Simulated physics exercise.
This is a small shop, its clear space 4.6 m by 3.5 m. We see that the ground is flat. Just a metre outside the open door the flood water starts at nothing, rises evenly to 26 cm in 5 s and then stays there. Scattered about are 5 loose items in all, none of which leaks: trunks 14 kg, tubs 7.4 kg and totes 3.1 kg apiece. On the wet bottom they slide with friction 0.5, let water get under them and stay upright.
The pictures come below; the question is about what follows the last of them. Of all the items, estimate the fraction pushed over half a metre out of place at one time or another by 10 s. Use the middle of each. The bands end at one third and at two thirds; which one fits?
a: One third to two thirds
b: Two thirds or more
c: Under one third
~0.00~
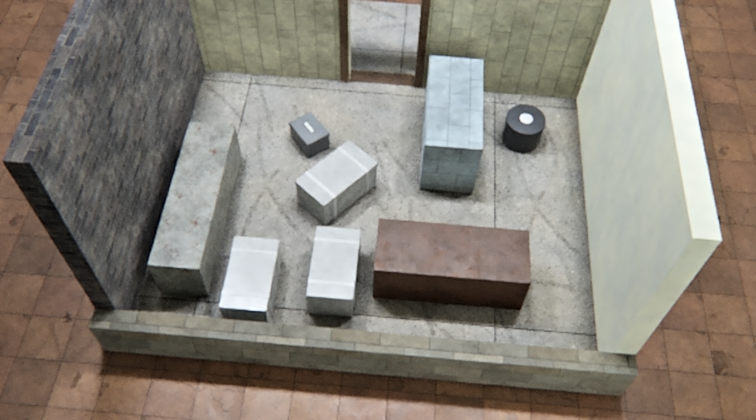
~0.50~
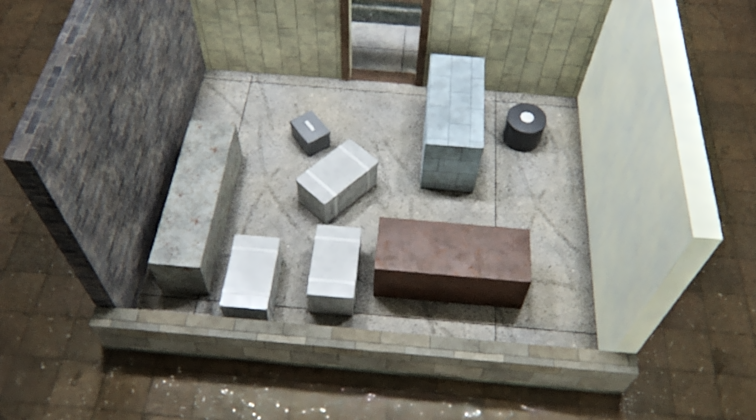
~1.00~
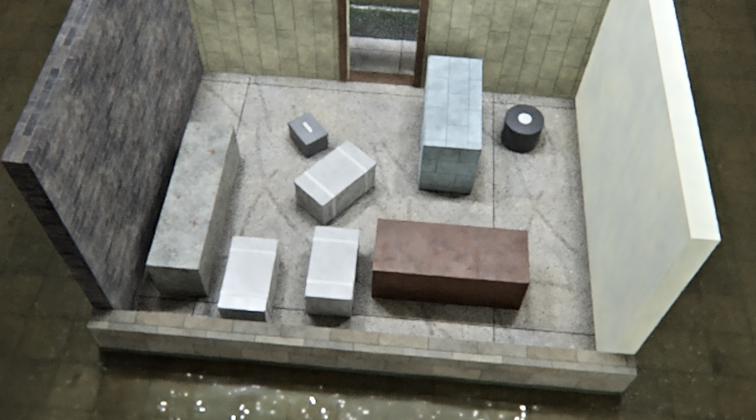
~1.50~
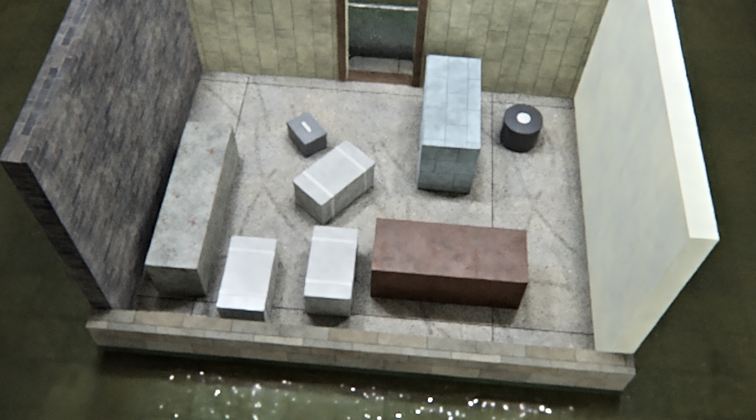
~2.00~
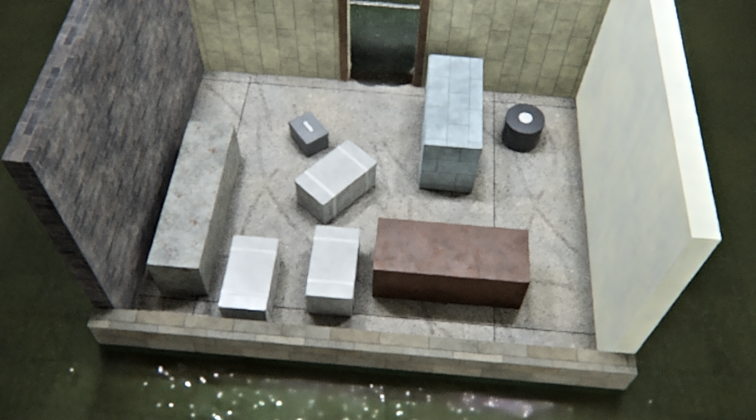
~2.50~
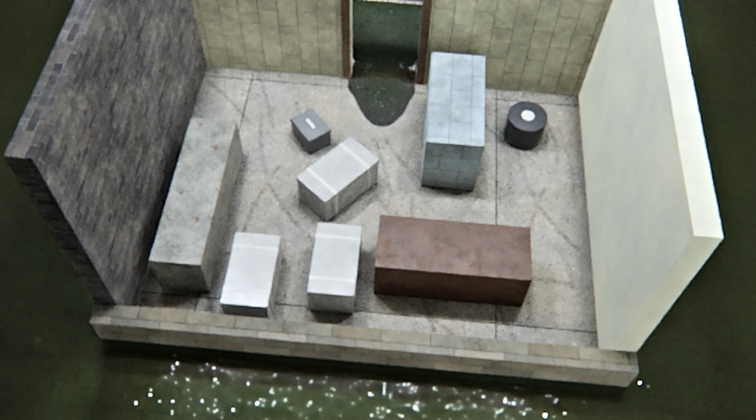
Answer: A.
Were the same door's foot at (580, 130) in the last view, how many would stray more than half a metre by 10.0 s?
Then the count would be 3.
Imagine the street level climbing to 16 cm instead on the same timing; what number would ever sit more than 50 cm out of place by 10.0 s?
I count 2 of them in that case.
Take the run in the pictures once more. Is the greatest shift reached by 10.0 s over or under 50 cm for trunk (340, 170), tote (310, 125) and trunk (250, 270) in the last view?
Result, in turn: Exceeded / exceeded / stayed within.
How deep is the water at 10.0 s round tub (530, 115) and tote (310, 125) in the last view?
First about 4 cm, second about 10 cm.
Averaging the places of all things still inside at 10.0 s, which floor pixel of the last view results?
Near (338, 229).
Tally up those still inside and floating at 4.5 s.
It comes to 0 of them.
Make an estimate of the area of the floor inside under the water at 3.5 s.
2.0 m2.
After 3.5 s 0 of 5 are over 50 cm from their spots; 0 afloat.
After 4.5 s 0 of 5 are over 50 cm from their spots; 0 afloat.
After 7.0 s 2 of 5 are over 50 cm from their spots; 4 afloat.
After 10.0 s 3 of 5 are over 50 cm from their spots, and 3 have been at some point; 4 afloat.
